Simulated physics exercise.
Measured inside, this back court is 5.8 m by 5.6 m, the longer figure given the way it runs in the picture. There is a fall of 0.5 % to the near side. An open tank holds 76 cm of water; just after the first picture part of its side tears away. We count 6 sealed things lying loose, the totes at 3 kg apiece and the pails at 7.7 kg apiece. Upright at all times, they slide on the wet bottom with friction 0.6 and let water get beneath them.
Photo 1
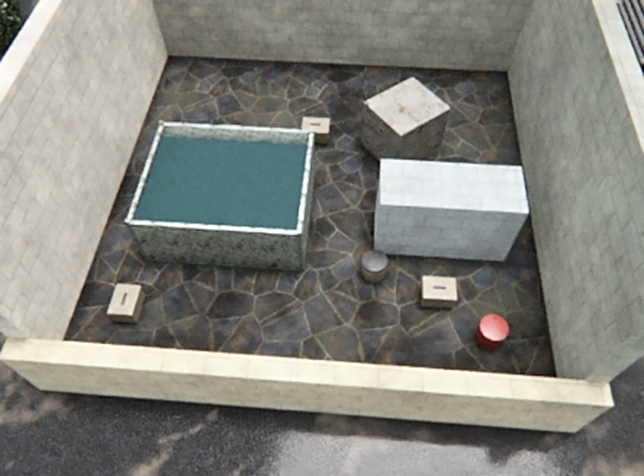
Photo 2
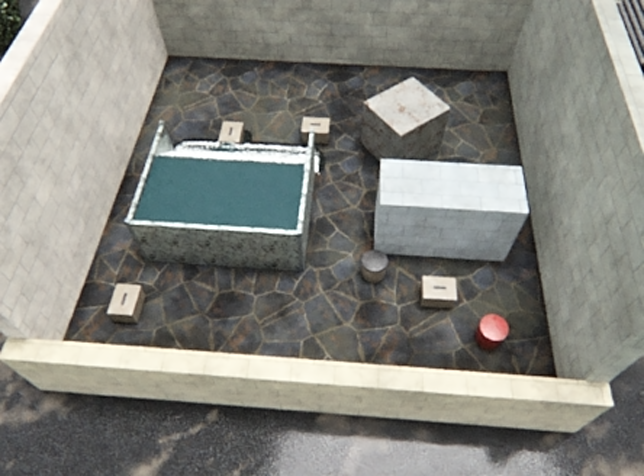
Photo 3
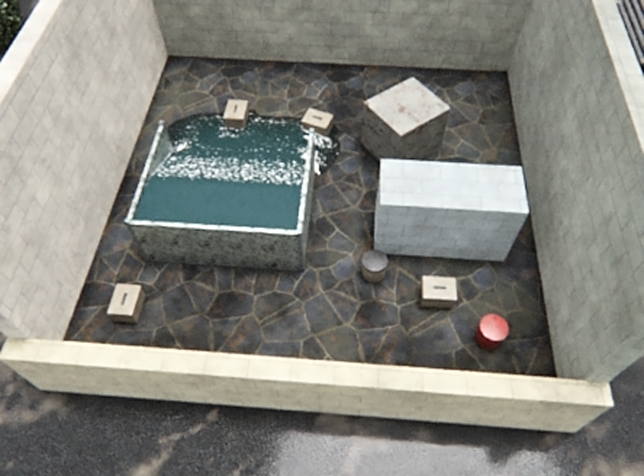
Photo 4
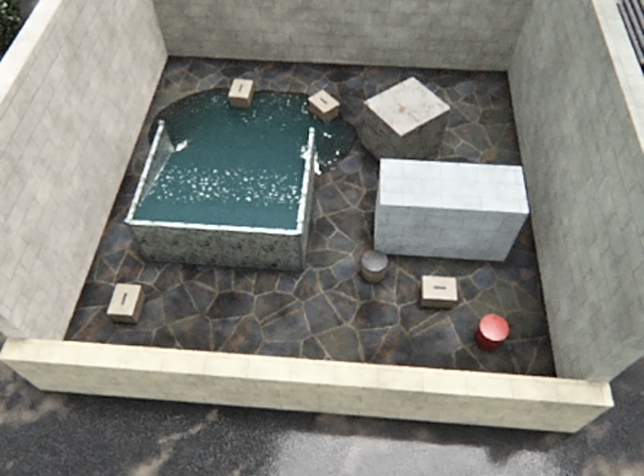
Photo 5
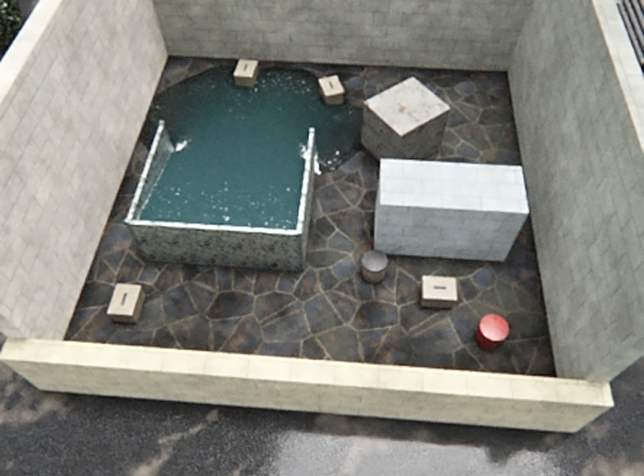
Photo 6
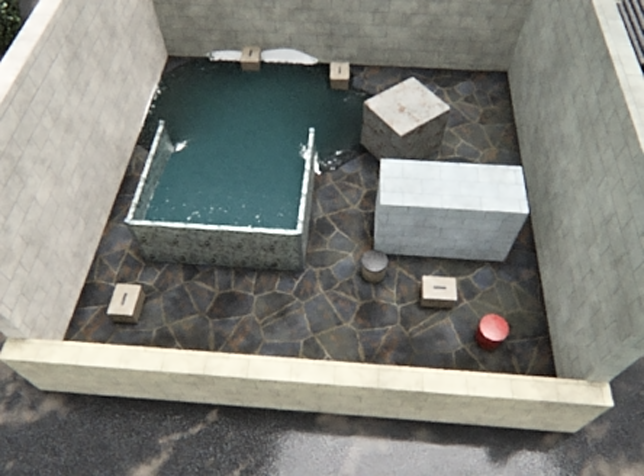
The open tank of water lost its far side, and water poured out across the stone floor toward the back wall, pushing two small pale totes along while the red pail stayed put.
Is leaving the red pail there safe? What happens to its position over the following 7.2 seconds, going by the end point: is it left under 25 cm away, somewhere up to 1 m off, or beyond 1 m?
Chances are it never really leaves its spot.
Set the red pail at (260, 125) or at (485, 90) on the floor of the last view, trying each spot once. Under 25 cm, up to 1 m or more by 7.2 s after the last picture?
Well, the first time it covers a big distance, and the second time it covers a big distance.
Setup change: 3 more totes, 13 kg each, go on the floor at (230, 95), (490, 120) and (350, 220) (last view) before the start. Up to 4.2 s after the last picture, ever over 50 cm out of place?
One by one: Beyond the mark, beyond the mark, below the mark.
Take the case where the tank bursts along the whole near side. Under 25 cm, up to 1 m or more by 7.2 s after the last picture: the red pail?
Note: Red pail displaced a long way.
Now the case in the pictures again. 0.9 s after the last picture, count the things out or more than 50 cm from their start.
The number I get is 2.
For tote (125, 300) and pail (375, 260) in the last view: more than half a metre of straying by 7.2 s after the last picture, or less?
In sequence - crossed the line; stayed below the line.
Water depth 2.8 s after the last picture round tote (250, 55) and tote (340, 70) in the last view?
Some 15 cm at the first, some 8 cm at the second.
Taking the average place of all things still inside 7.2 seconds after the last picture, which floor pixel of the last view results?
Around (387, 273).
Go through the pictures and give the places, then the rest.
In the first picture, the red pail at (494, 327), on the bottom; 3.1 m2 under water; 0 of 6 have shifted.
In the second picture, the red pail at (494, 327), on the bottom; 4.4 m2 under water; 1 of 6 have shifted.
In the third picture, the red pail at (494, 327) rests on the ground; 5.7 m2 under water; 2 of 6 have shifted.
In the fourth picture, the red pail at (494, 327), on the bottom; 7.6 m2 under water; 2 of 6 have shifted.
In the fifth picture, the red pail at (494, 327) rests on the ground; 9.7 m2 under water; 2 of 6 have shifted.
In the sixth picture, the red pail at (494, 327) rests on the ground; 11.3 m2 under water; 2 of 6 have shifted.
Then, 0.9 s after the last picture the red pail is near (494, 327), 0.0 m from its start, aground; 2 afloat.
Then, 2.8 s after the last picture the red pail is near (494, 327), 0.0 m from its start, aground; 2 afloat.
Then, 4.8 s after the last picture the red pail is near (494, 327), 0.0 m from its start, aground; 2 afloat.
Then, 7.2 s after the last picture the red pail is near (494, 327), 0.0 m from its start, aground; 4 afloat.
